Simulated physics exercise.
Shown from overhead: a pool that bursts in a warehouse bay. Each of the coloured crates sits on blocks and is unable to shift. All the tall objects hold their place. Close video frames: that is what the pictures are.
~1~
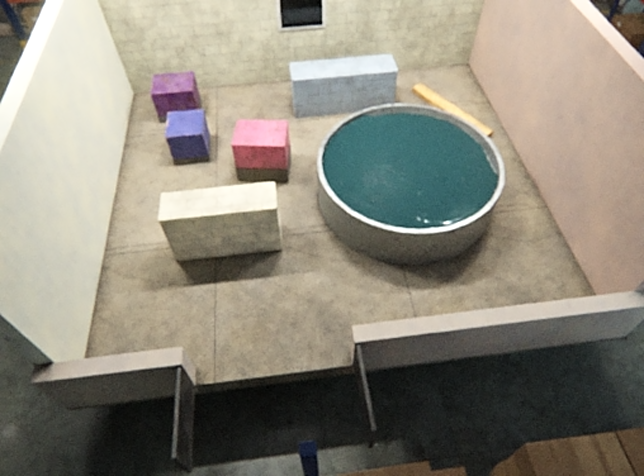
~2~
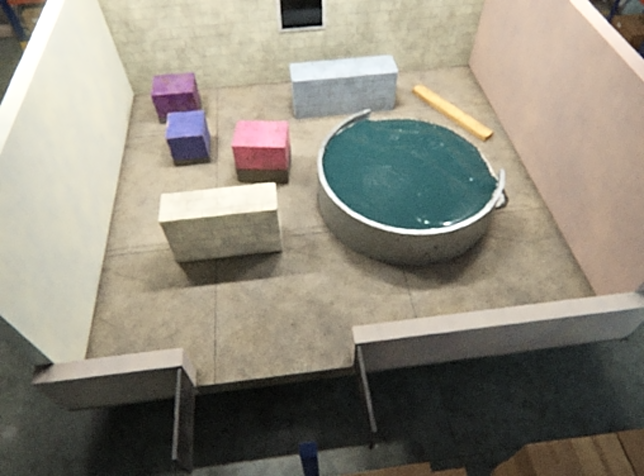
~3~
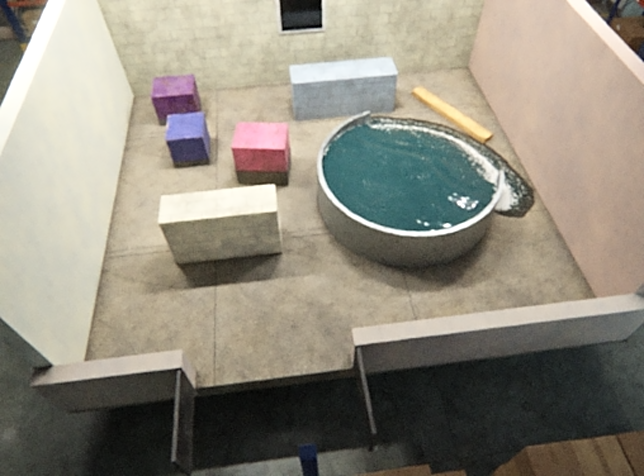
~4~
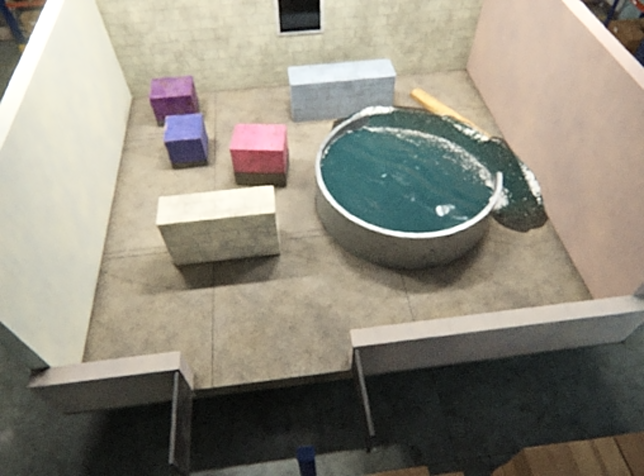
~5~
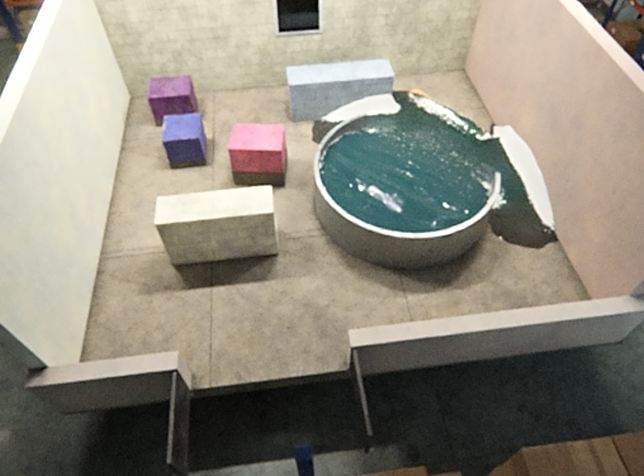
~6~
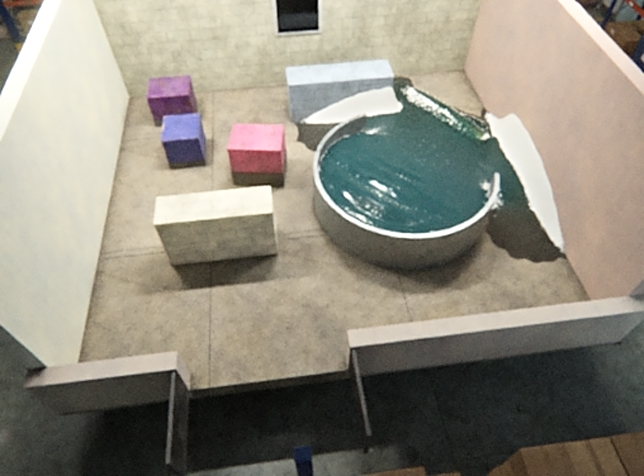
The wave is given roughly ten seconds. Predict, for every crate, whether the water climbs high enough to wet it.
My prediction: The blue crate gets wetted; the pink crate remains dry; the purple crate gets wetted.
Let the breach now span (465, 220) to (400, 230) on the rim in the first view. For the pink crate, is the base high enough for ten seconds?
Looking at it, the pink crate is left untouched.
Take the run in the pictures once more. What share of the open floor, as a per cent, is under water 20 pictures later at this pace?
65 %.
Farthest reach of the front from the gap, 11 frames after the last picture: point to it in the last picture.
Approximate pixel: (157, 142).
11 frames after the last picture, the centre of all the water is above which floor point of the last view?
Near (423, 151).
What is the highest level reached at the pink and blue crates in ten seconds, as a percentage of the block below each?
The first reaches around 50 in a hundred, the second around 170.
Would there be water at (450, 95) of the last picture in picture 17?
Lab note: Spot reads soaked.
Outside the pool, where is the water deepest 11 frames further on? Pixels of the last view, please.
Somewhere near (462, 75).
A moment on, water covers 30 % of the floor; the blue crate not reached, the pink crate water round its plinth, the purple crate not reached.
Next, water covers 45 % of the floor; the blue crate water round its plinth, the pink crate water round its plinth, the purple crate water round its plinth.
Then, water covers 65 % of the floor; the blue crate water round its plinth, the pink crate water round its plinth, the purple crate water round its plinth.
Later, water covers 100 % of the floor; the blue crate water round its plinth, the pink crate water round its plinth, the purple crate water round its plinth.
In the end, water covers 100 % of the floor; the blue crate was topped, the pink crate stayed above the water, the purple crate was topped.
